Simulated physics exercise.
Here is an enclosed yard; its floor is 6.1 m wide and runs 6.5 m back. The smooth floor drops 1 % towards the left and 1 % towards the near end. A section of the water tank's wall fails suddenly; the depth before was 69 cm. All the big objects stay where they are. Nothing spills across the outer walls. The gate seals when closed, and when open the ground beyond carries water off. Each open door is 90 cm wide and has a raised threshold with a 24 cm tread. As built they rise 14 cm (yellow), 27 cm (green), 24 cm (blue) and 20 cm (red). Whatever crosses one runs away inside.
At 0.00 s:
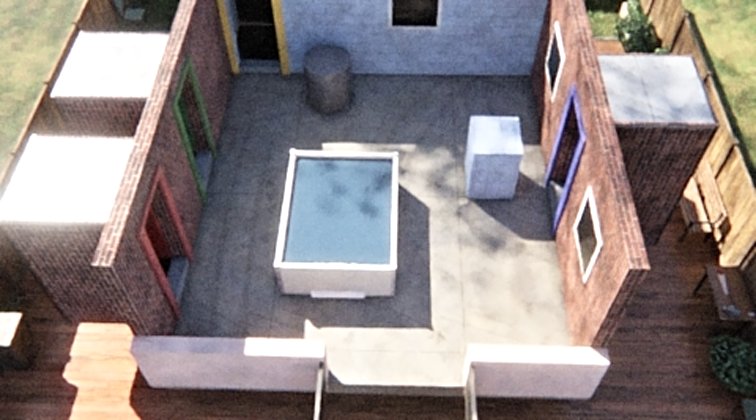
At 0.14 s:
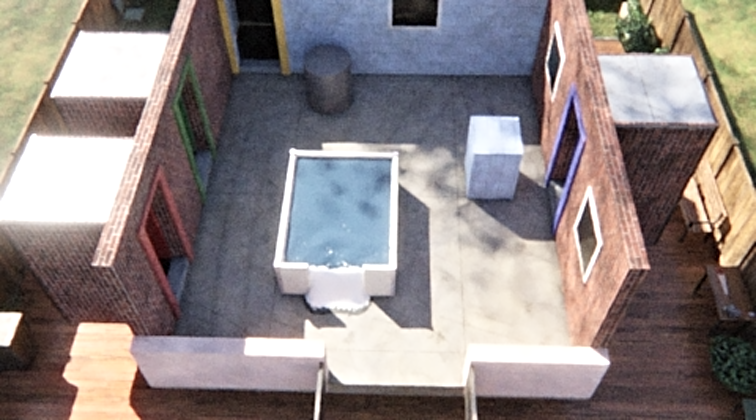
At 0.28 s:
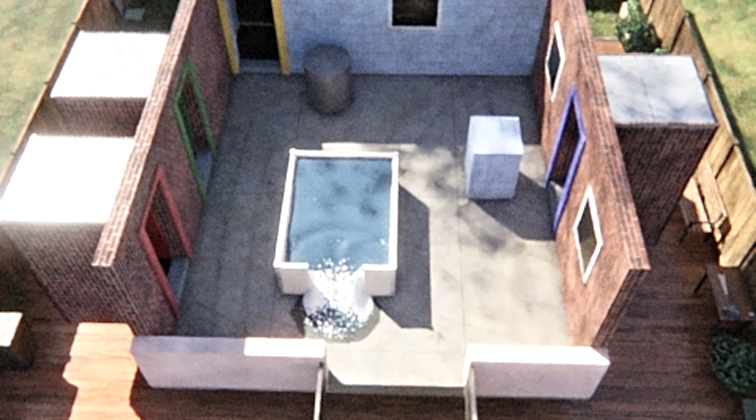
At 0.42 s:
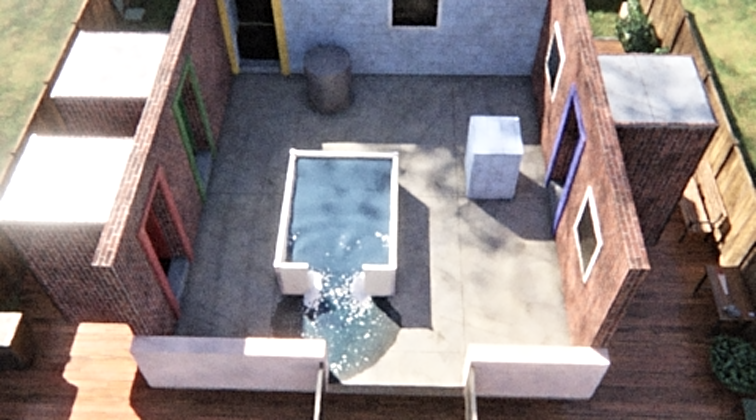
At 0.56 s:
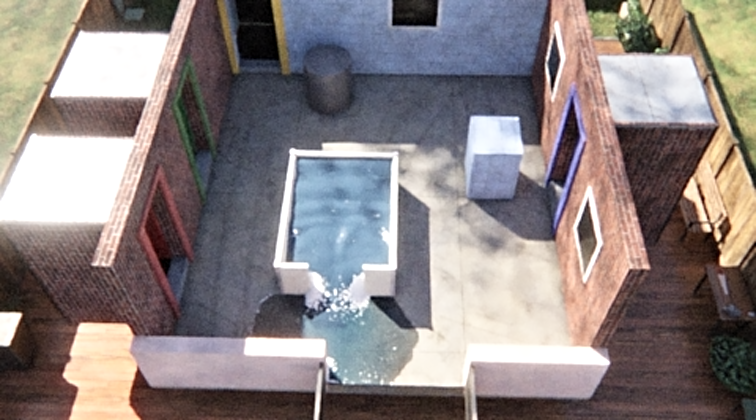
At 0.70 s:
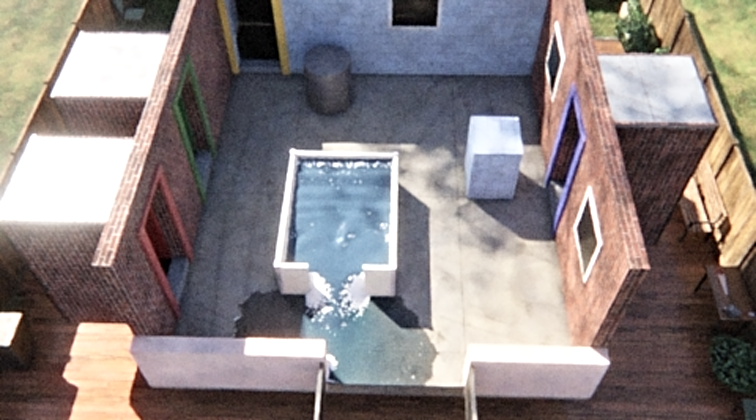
Water sits still in a white-walled rectangular tank in a brick-walled yard until the middle of the tank's near wall gives way. It bursts through the gap in white froth, then spreads over the grey floor toward the near opening and out to the left, while ripples cross the tank.
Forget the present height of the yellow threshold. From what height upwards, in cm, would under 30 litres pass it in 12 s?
About 6.5 cm.
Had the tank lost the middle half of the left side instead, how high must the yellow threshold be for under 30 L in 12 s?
Then roughly 17 cm.
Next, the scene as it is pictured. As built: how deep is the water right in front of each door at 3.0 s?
Depths in cm: Yellow 0, green 3, blue 0, red 14.
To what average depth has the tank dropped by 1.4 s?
Some 49 cm.
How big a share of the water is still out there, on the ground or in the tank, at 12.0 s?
Some 48 per cent remains.
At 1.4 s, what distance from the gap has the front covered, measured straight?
About 2.8 m.
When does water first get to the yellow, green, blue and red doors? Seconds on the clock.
Arrival: Yellow 4.5 s, green 2.6 s, blue not in the 12 s, red 1.6 s.
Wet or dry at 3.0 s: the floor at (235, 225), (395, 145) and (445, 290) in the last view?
In that order: Under water, not reached, not reached.
After 1.4 s water covers 10 % of the floor, deepest (40 cm) near (311, 367); it has not reached the yellow door.
After 3.0 s water covers 25 % of the floor, deepest (28 cm) near (179, 364); it has not reached the yellow door.
After 12.0 s water covers 60 % of the floor, deepest (10 cm) near (167, 364); 5 cm at the yellow door, 0 litres in over its 14 cm threshold.
At the yellow door as built, the water arrived by 4.5 s and peaked near 11 cm at 6.2 s.
Run again over the same 12 s with other heights there, 38 litres in over 6 cm, 21 litres over 7 cm. The limit of 30 litres is kept from about 6.5 cm up.
